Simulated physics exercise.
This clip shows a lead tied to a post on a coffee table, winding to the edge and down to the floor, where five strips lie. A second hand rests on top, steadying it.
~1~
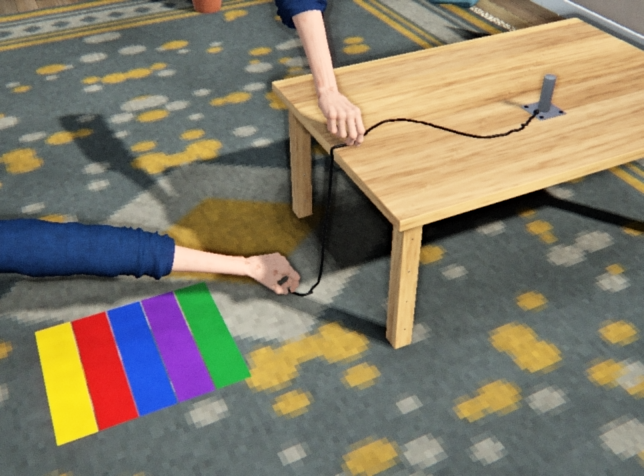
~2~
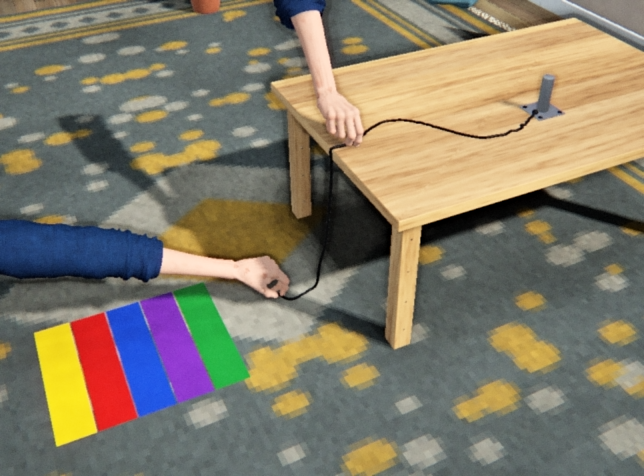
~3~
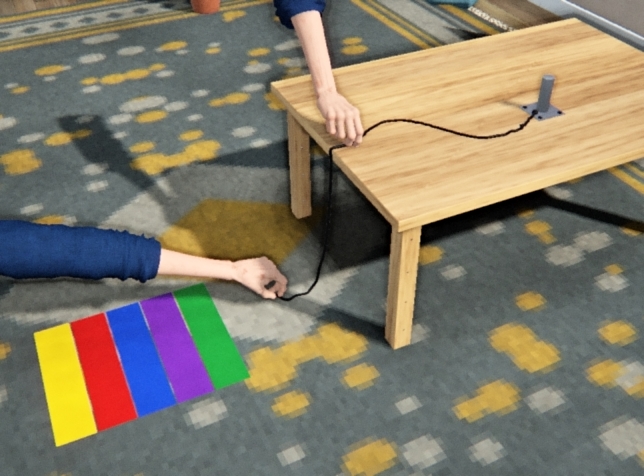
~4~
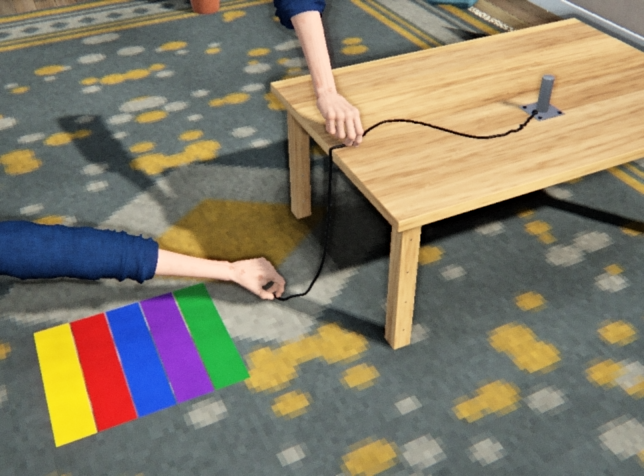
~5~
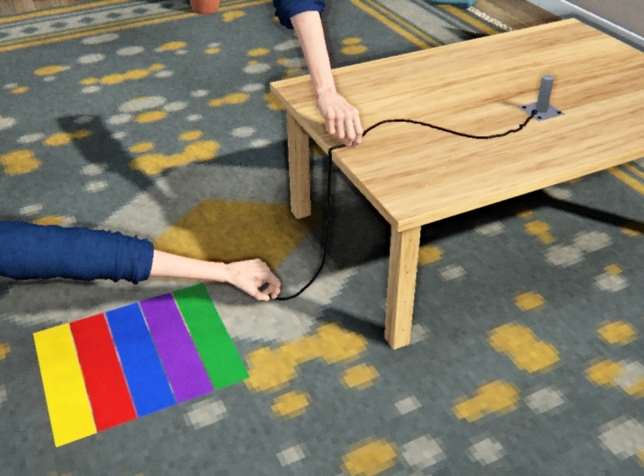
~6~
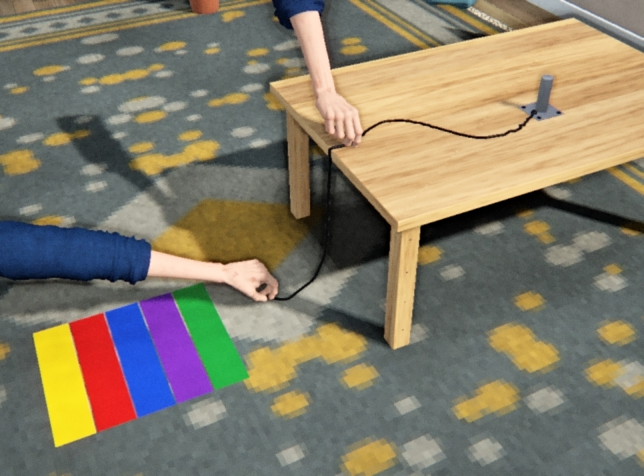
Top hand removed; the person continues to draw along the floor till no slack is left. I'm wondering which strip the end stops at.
It stops at the blue strip.
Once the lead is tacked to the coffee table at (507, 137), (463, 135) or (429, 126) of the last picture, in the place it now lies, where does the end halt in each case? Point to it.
Roughly (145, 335), (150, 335) and (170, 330).
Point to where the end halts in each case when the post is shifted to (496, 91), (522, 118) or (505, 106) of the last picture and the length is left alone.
Going through the tries, you get (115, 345), then (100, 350), then (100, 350).
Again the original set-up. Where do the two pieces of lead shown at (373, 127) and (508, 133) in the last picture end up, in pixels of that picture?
The first moves to (346, 149), the second to (482, 122).
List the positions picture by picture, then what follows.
In the first frame, end (289, 290); green (226, 363); purple (190, 376); blue (152, 389); red (113, 402); yellow (73, 416).
In the second frame, end (279, 294); lead through (521, 125) (460, 134) (389, 121) (337, 147) (328, 215) (319, 273).
In the third frame, end (277, 294).
In the fourth frame, end (274, 295); lead through (521, 126) (459, 134) (388, 121) (337, 148) (329, 215) (319, 273).
In the fifth frame, end (270, 296).
In the sixth frame, end (268, 297); lead through (520, 125) (459, 134) (388, 121) (336, 148) (327, 215) (317, 274).
Early on, end near (193, 321); over green.
Midway, end near (154, 334); over purple.
At the end of the slack, end near (131, 341); over blue. The end stops over the blue strip.
